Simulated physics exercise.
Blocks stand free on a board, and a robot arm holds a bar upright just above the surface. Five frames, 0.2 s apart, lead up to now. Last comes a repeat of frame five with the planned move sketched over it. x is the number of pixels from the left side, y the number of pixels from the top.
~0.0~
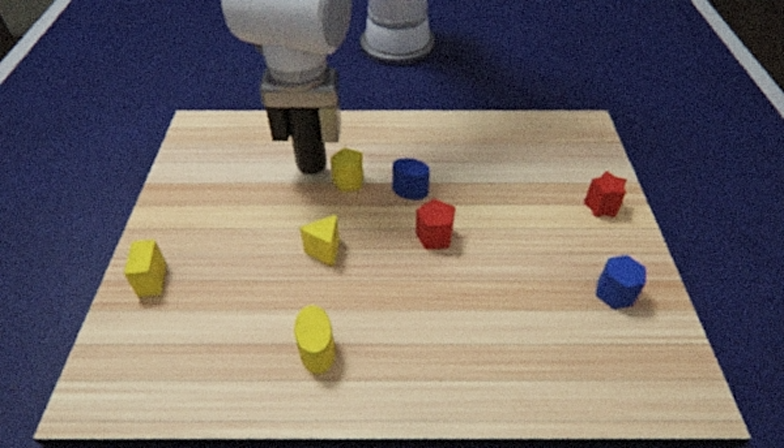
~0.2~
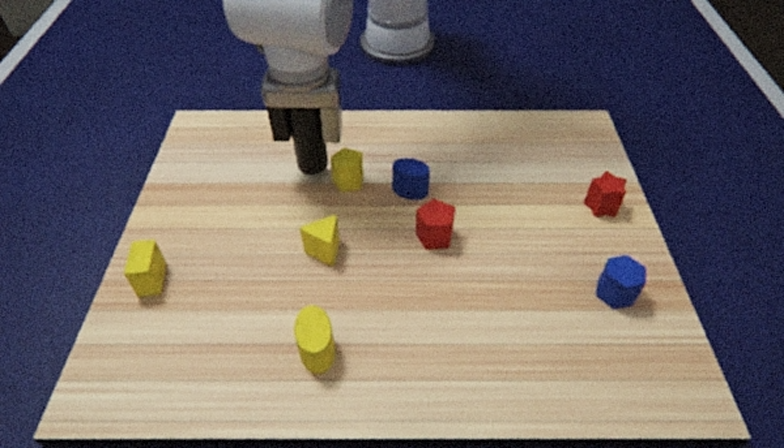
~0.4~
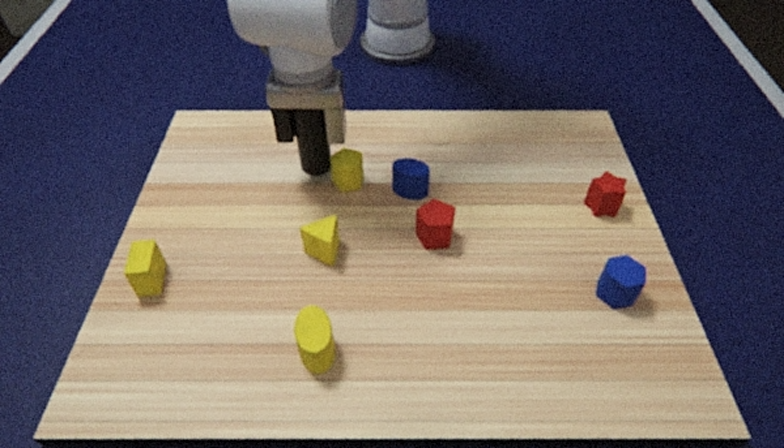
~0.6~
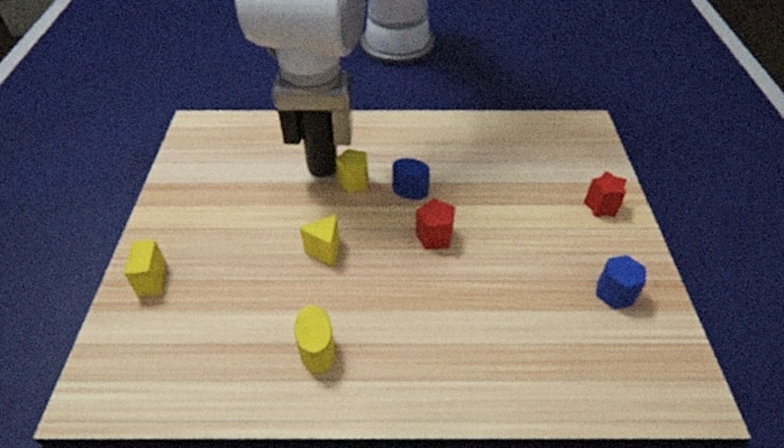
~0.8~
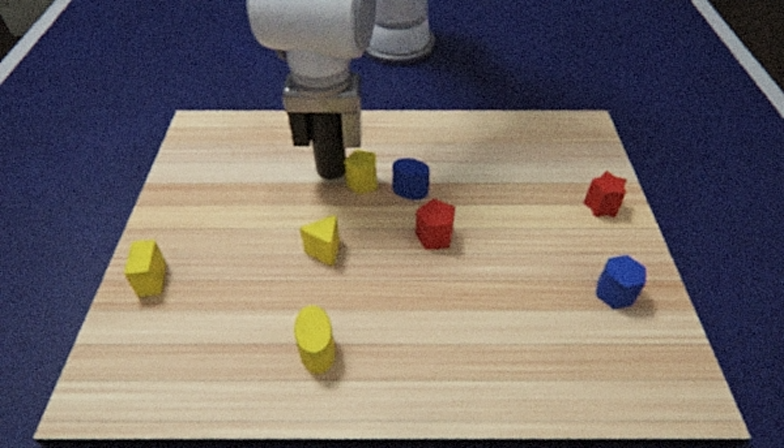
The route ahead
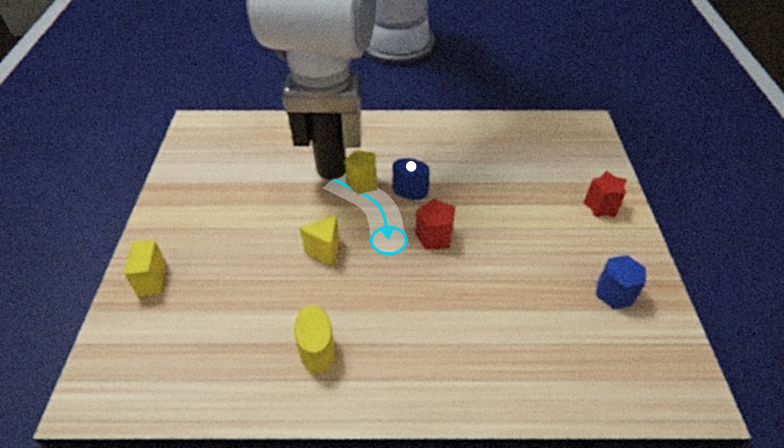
A robot arm holding a dark upright bar moves slightly right across a wooden board, then nudges a small yellow block a short way toward a blue one, while the other yellow, red and blue blocks stay still.
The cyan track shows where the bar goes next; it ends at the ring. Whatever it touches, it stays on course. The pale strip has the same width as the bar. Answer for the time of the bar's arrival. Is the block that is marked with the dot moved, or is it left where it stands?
That block ends up displaced.
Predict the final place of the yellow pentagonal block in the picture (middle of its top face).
The spot you're after is about (394, 161) in the image.
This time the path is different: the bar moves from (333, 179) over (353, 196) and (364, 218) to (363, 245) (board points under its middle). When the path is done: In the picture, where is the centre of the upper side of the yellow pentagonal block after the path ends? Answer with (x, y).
So, by the moment the path ends, you'll find the top centre of the yellow pentagonal block at (381, 164).
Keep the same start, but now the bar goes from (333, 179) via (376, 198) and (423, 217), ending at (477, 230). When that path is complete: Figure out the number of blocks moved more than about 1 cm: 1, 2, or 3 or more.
It should be three or more, as far as I can tell.
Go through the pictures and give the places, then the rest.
The first picture shows bar tip at (312, 165); block tops, yellow pentagonal block at (347, 157); blue oval at (411, 166); red pentagonal block at (437, 212).
The second picture shows bar at (313, 166); blocks unchanged.
The third picture shows bar at (317, 166); blocks unchanged.
The fourth picture shows bar at (323, 168); yellow pentagonal block at (352, 158).
The fifth picture shows bar at (332, 170); yellow pentagonal block at (362, 159); blue oval at (411, 166); red pentagonal block at (437, 212).
Path on the board, from (333, 179) via (361, 193) and (383, 213), ending at (389, 240); the dot is on the blue oval.
On the path given first. One third of the way, bar at (361, 184); yellow pentagonal block at (390, 161), turned 70° anticlockwise; blue oval at (420, 165), turned 25° clockwise.
Two thirds of the way, bar at (382, 204); yellow pentagonal block at (394, 161), turned 80° anticlockwise; blue oval at (424, 165), turned 40° clockwise.
At the end, bar at (389, 232); yellow pentagonal block at (394, 161), turned 80° anticlockwise; blue oval at (424, 165), turned 40° clockwise; red pentagonal block in place.
